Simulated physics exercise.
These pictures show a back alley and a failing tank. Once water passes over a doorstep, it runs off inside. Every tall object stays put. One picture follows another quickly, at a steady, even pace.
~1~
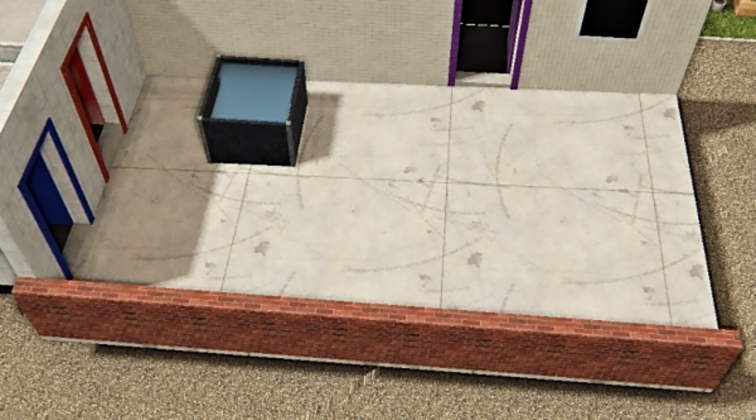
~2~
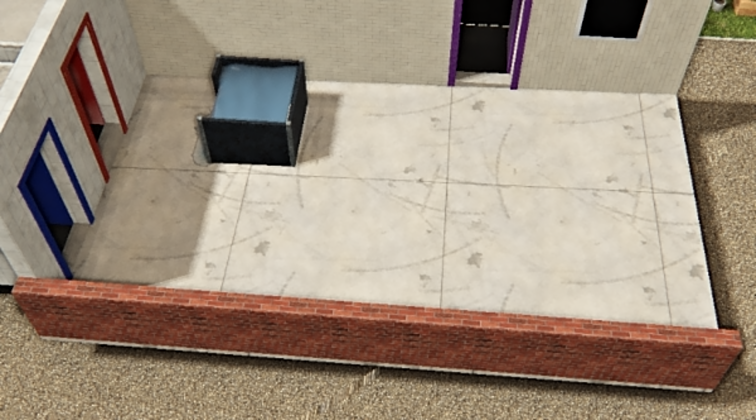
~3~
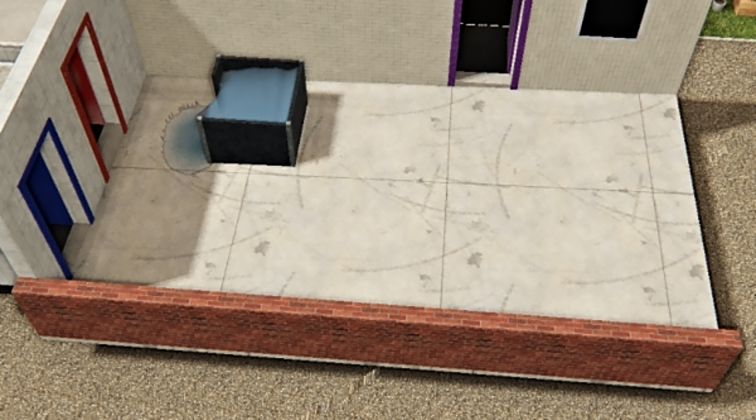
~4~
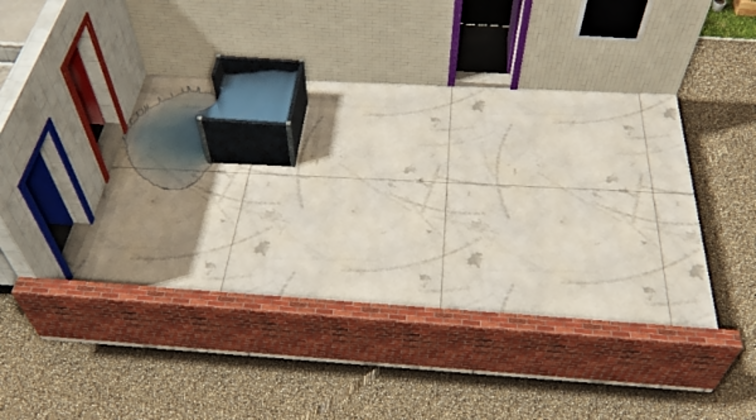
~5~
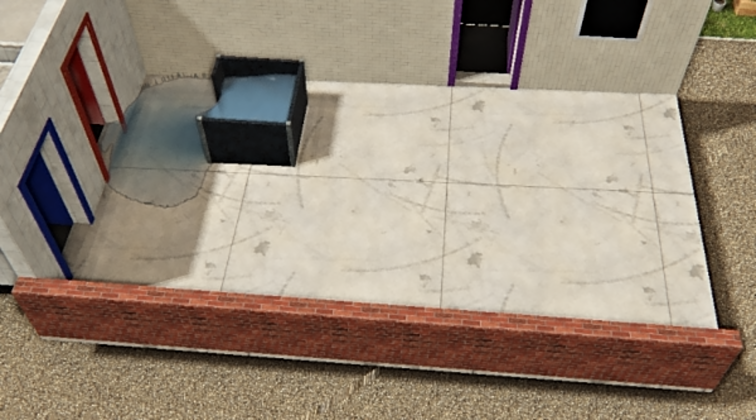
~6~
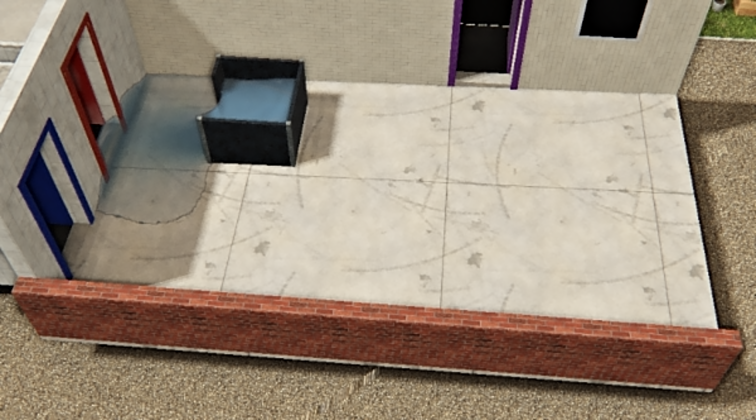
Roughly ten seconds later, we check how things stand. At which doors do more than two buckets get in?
At the end, the red door will top two buckets. The blue door will top two buckets. The purple door will not top two buckets.
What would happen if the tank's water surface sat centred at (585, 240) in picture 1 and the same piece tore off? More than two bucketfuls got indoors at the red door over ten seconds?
Briefly, the red door gets little enough.
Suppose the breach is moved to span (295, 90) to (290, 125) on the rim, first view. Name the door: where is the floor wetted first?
That would be the purple one.
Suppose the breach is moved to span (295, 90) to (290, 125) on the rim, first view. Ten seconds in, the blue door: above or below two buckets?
Log - blue: Below threshold.
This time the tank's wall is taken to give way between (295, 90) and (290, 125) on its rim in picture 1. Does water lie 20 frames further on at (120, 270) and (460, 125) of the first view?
As listed: Unflooded, submerged.
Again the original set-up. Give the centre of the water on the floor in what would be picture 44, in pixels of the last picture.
My pick is pixel (252, 187).
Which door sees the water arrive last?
That would be the purple-painted one.
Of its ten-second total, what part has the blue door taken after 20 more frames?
My estimate: Close to 20 per cent.
A moment on, water covers 15 % of the floor; the red door over two buckets in, the blue door under two buckets in, the purple door not reached.
Next, water covers 20 % of the floor; the red door far over two buckets in, the blue door under two buckets in, the purple door not reached.
Then, water covers 30 % of the floor; the red door far over two buckets in, the blue door over two buckets in, the purple door wet at the sill, nothing in.
Later, water covers 70 % of the floor; the red door far over two buckets in, the blue door over two buckets in, the purple door wet at the sill, nothing in.
In the end, water covers 65 % of the floor; the red door far over two buckets in, the blue door far over two buckets in, the purple door wet at the sill, nothing in.
